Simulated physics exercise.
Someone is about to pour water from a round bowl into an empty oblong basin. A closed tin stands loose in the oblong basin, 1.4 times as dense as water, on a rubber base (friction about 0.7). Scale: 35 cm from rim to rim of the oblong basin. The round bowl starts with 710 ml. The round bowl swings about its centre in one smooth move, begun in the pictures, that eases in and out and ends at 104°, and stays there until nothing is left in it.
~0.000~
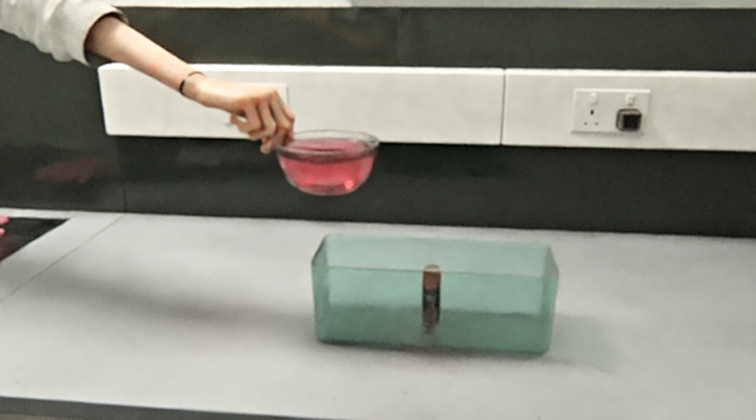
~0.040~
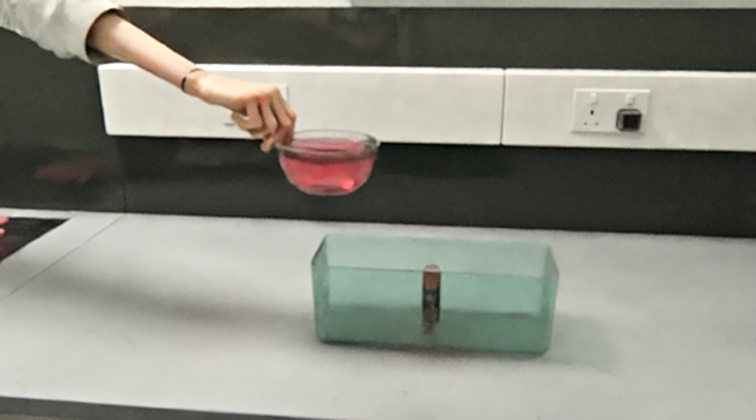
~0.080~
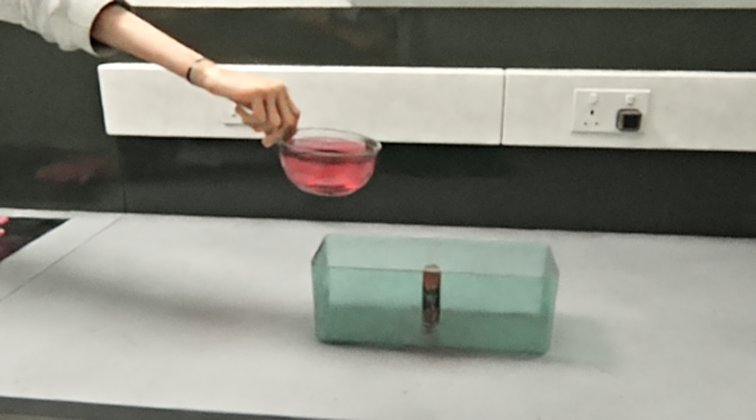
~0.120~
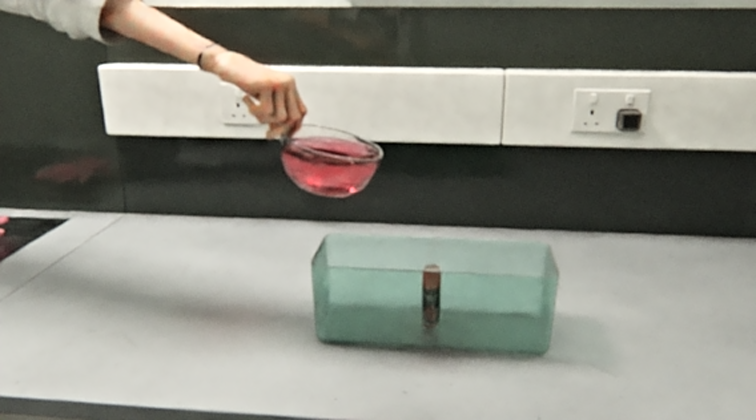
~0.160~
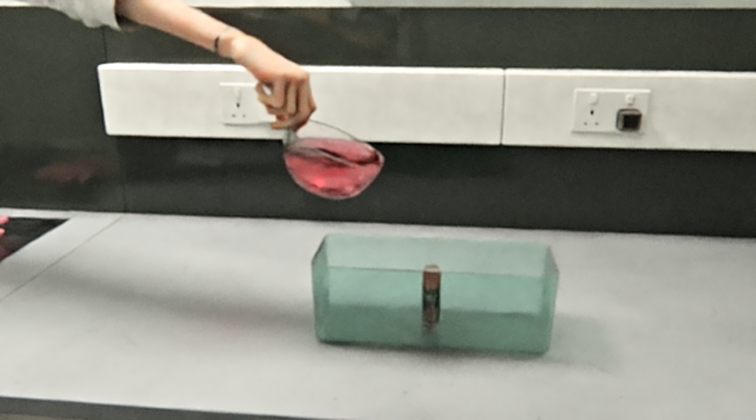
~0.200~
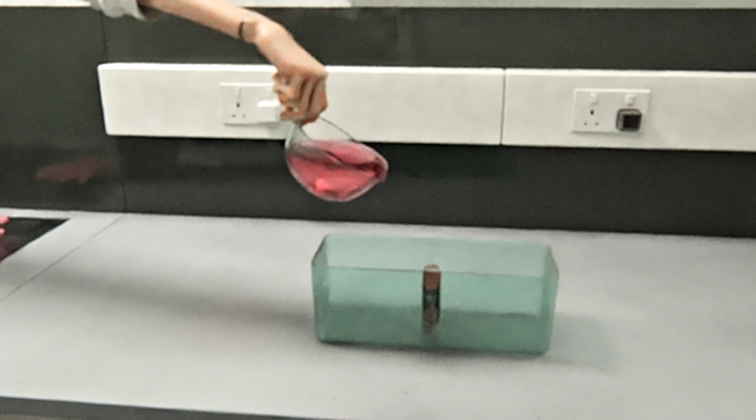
A hand reaching in from the upper left holds a clear round bowl of pink water and tips it smoothly rightward, gently, then more steeply, the wrist rising as the right rim dips. Below, on a pale grey worktop, a greenish see-through oblong basin contains a small upright brownish tin. The steady view faces a dark wall with white socket panels, looking slightly down.
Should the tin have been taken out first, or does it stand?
The tin falls.
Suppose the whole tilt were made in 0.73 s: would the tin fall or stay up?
The tin remains upright.
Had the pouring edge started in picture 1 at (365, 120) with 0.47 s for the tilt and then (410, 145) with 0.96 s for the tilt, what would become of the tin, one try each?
First it falls; then it remains upright.
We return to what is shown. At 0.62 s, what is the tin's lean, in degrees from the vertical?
About 15°.
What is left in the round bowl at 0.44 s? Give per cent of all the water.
Some 10 per cent.
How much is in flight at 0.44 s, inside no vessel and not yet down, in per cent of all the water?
About 40 per cent.
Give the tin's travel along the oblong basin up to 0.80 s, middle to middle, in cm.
About 7 cm.
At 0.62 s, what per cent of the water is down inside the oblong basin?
Near 96 in a hundred.
Then, 0.44 s in, the tilt is 100° and 11 per cent is still to pour; the tin stands where it began.
Then, 0.62 s in, the tilt is 104° and 0 per cent is still to pour; the tin leans 13°.
Then, 0.80 s in, the tilt is 104° and 0 per cent is still to pour; the tin lies on its side.
Then, 1.00 s in, the tilt is 104° and 0 per cent is still to pour; the tin lies on its side.
Finally, the tin lies on its side.
